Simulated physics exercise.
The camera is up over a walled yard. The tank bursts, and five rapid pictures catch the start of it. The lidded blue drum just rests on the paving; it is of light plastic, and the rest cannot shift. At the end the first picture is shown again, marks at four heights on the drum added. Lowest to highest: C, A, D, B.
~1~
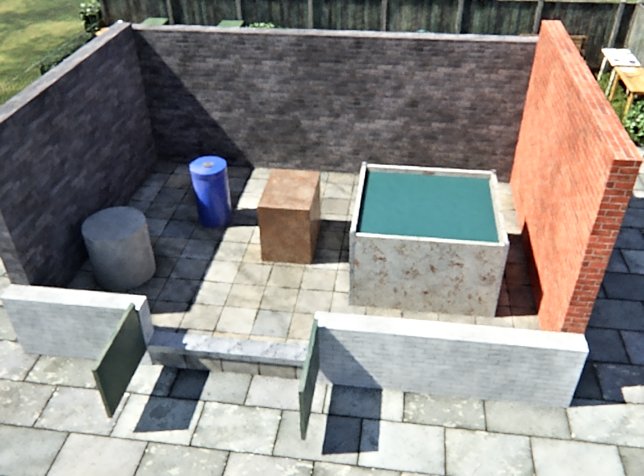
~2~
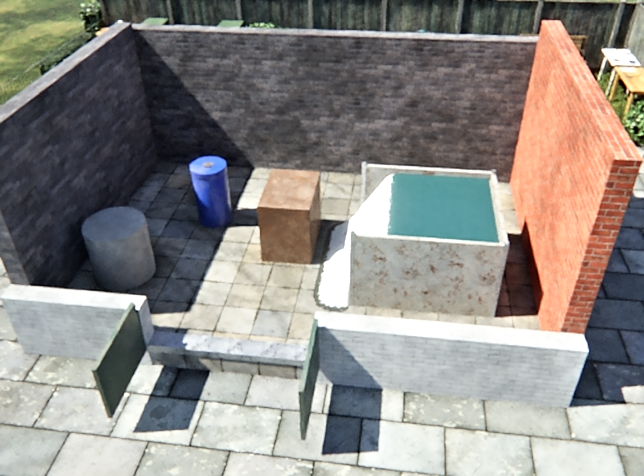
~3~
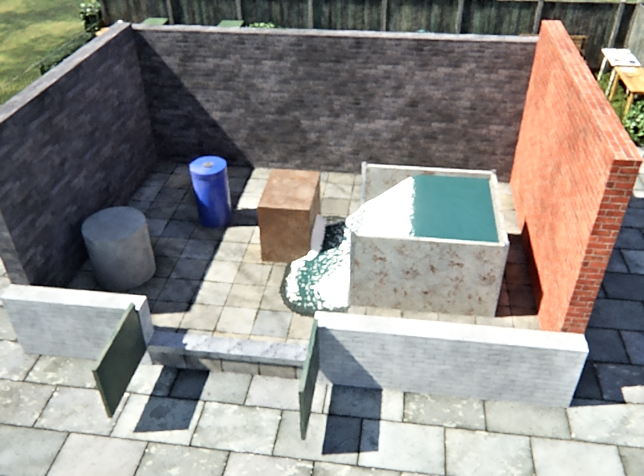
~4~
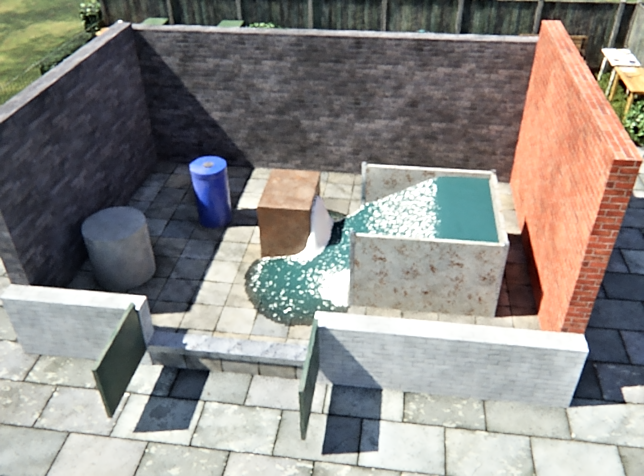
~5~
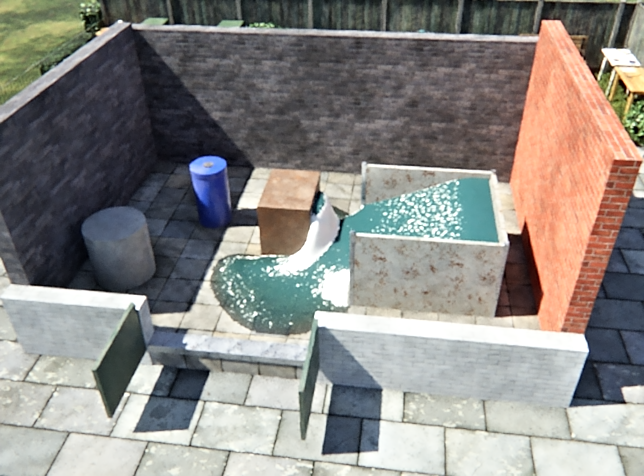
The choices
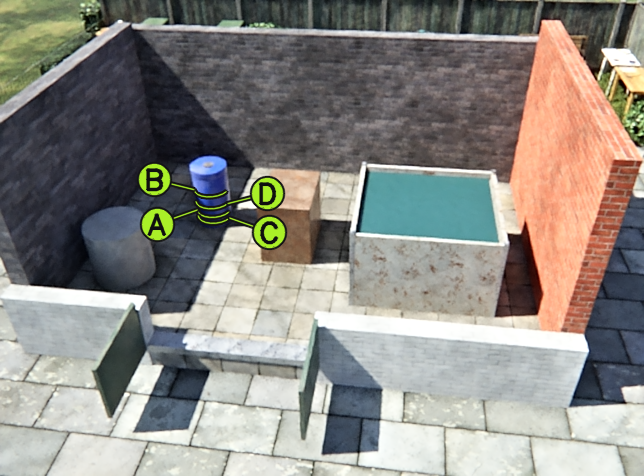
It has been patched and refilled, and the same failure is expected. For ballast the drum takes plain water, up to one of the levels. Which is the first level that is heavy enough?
Choose A.
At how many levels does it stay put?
Three of them.
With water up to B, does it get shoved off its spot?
No, that is safe.
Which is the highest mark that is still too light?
C it is.
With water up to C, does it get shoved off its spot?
Yes.
On the marked copy, A at (209, 217); B at (206, 196); C at (210, 223); D at (208, 208); from the bottom up C, A, D, B.
With A, it shifts by a finger or two and stays.
With B, it does not move.
With C, it is pushed about its own width away.
With D, it does not move.
